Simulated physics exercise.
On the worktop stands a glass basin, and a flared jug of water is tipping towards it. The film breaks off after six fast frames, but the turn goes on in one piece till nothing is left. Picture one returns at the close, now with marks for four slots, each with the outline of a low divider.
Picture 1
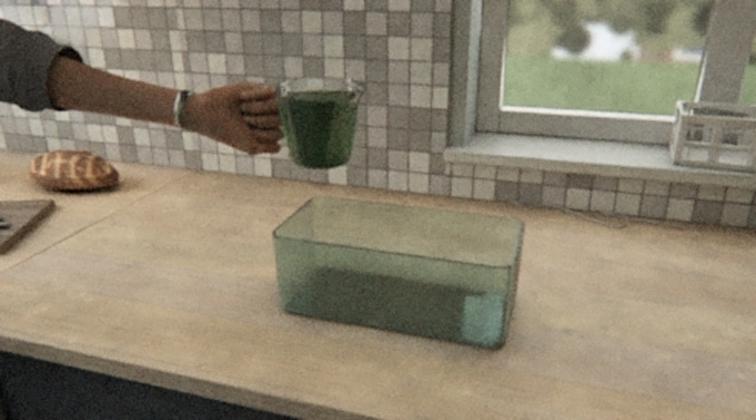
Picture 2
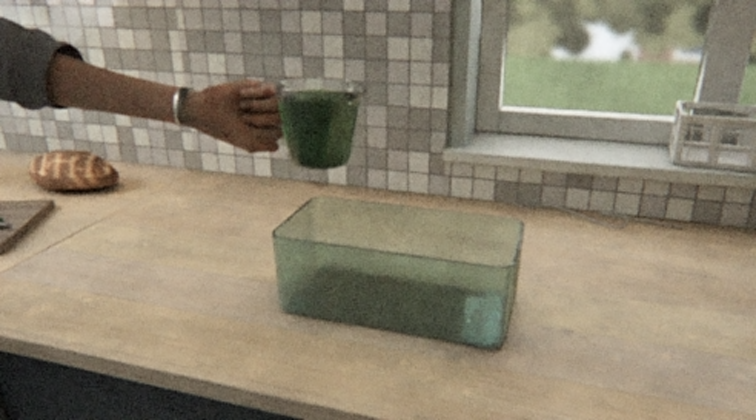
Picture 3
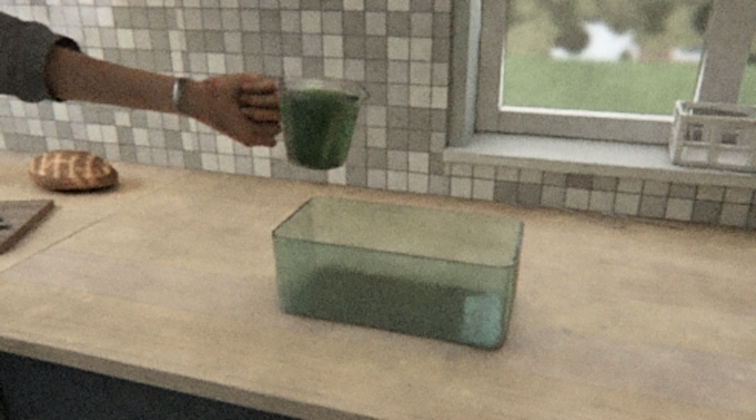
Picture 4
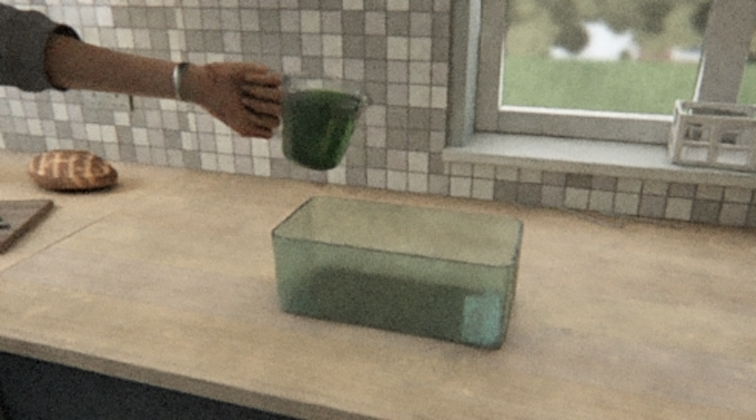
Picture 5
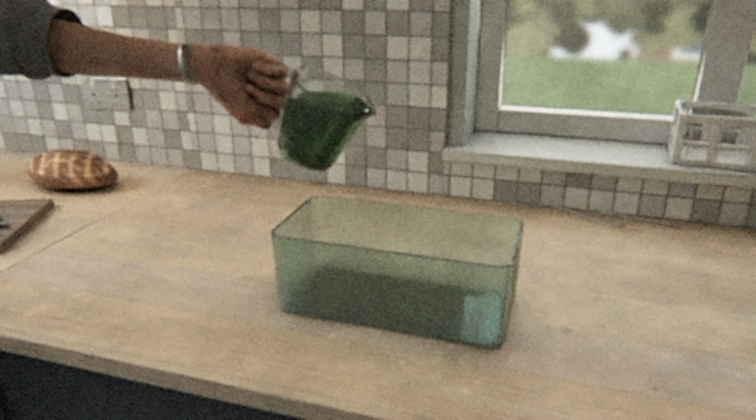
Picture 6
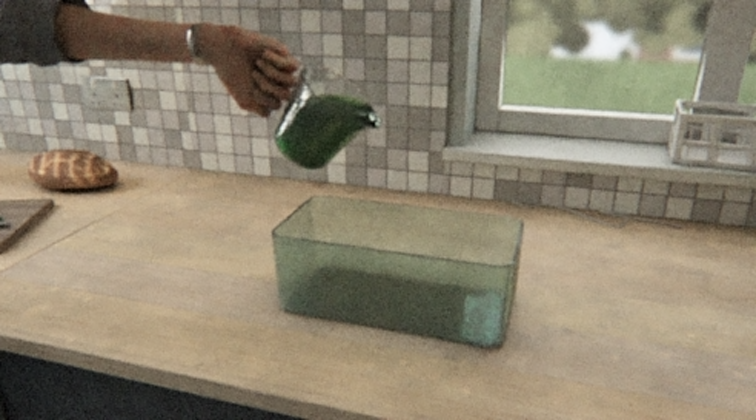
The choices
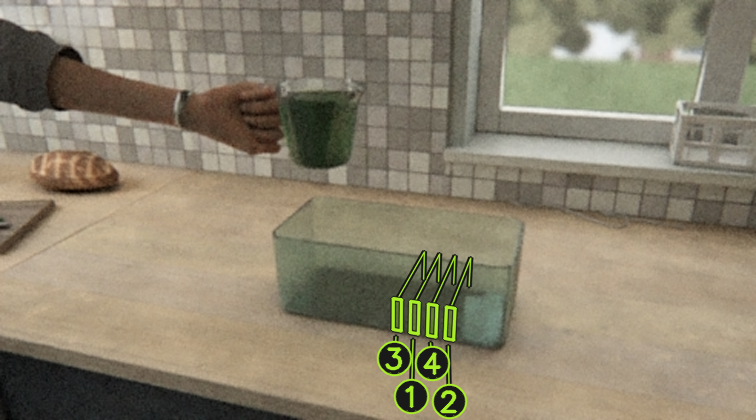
A hand held a clear flared jug of green-looking water above a glass basin on a wooden worktop, kept it upright at first, then tilted it rightward until the water reached over its lip.
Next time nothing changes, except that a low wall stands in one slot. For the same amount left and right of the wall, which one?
The best place is 3.
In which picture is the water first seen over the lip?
Picture 6.
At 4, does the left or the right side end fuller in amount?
The left one.
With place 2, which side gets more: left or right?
The left side.
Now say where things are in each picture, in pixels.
Upright, lip at (364, 90); basin from (282, 308) to (506, 346); nothing has left yet.
Upright, lip at (365, 91); nothing has left yet.
Tipped about 7°, lip at (367, 96); nothing has left yet.
Tipped about 14°, lip at (370, 103); nothing has left yet.
Tipped about 25°, lip at (374, 114); nothing has left yet.
Tipped about 37°, lip at (375, 126); water is over the lip, down to (375, 126).
On the marked copy, 1 at (413, 339); 2 at (448, 345); 3 at (395, 336); 4 at (430, 342).
If 1 is chosen, about 87 % ends left of the wall and 11 % right of it.
If 2 is chosen, about 93 % ends left of the wall and 5 % right of it.
If 3 is chosen, about 49 % ends left of the wall and 49 % right of it.
If 4 is chosen, about 93 % ends left of the wall and 4 % right of it; 3 % is lost outside.
